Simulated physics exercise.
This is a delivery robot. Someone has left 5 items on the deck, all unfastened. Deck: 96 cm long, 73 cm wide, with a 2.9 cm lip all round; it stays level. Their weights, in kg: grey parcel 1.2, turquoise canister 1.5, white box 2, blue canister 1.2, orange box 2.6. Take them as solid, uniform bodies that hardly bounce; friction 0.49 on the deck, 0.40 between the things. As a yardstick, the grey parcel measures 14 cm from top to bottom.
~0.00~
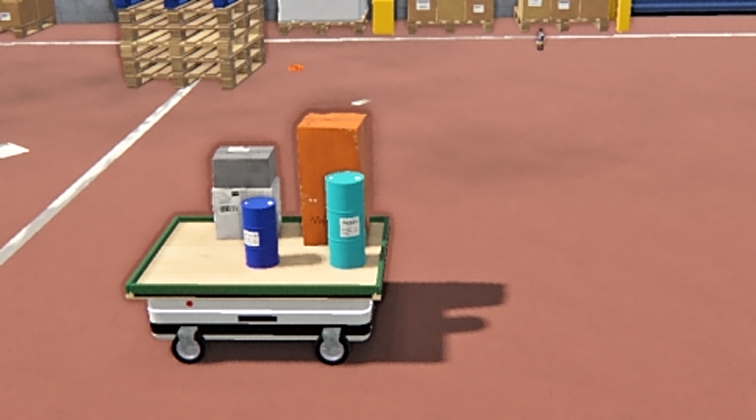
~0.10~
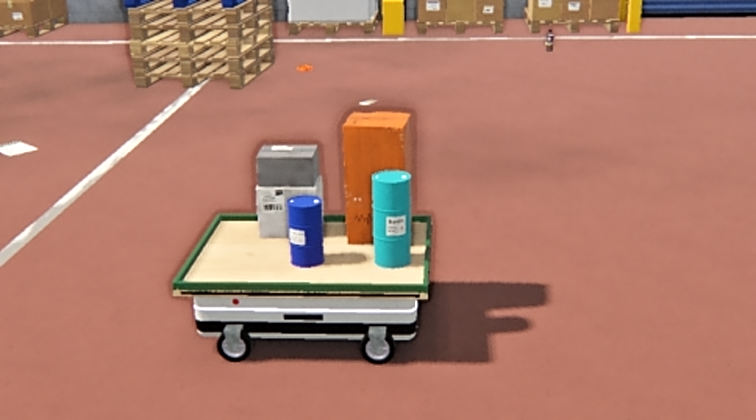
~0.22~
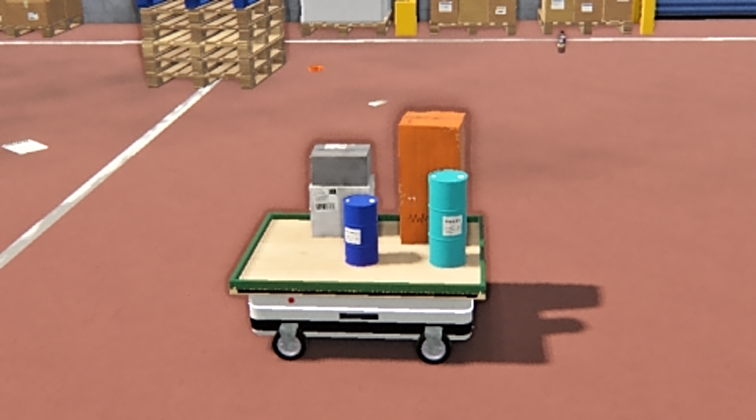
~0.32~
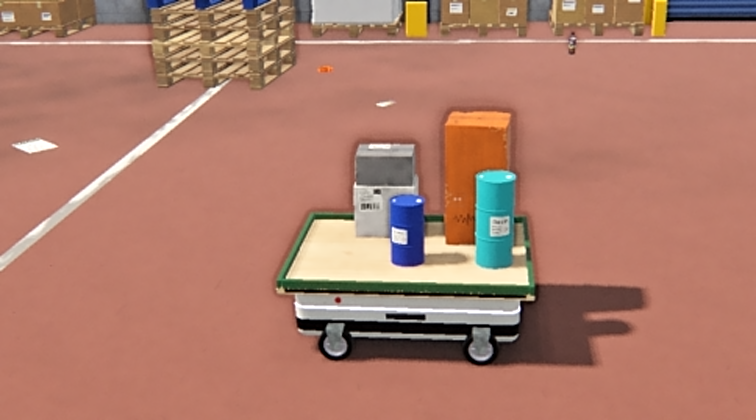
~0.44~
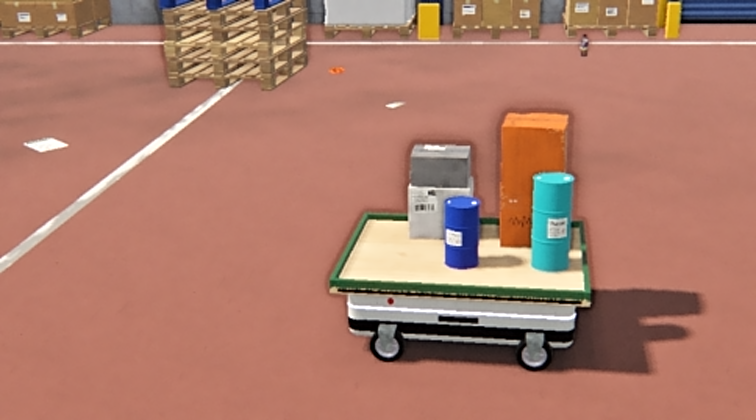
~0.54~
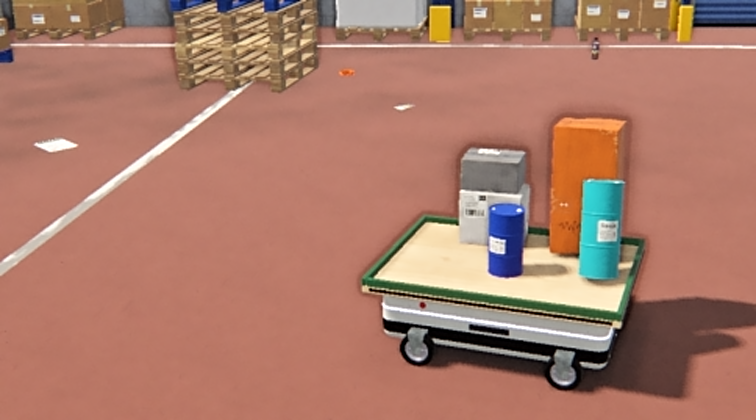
A low wheeled cart carrying two boxes, a grey parcel and blue and turquoise canisters rolled rightward across a reddish floor, then began to turn, its load shifting slightly on the deck.
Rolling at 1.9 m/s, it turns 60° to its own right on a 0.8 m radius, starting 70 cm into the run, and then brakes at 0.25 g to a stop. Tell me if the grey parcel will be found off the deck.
The grey parcel ends off the deck.
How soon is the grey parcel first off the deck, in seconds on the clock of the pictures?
At about 0.7 s.
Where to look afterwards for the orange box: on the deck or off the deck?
The orange box ends off the deck.
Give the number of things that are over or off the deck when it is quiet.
In all, 3.
By 0.74 s, cart has run 141 cm, turned 40°; grey parcel and orange box now off the deck; turquoise canister tilted 45°; blue canister 8 cm from its spot.
By 1.04 s, cart has run 197 cm, turned 60°; turquoise canister now off the deck; blue canister 12 cm from its spot; white box 2 cm from its spot.
By 1.44 s, cart has run 246 cm, turned 60°; blue canister 12 cm from its spot; white box 2 cm from its spot.
When it is over (2.2 s), off the deck, grey parcel, turquoise canister and orange box; not toppled but over 10 cm from the start, blue canister; the last one within 10 cm of the start.
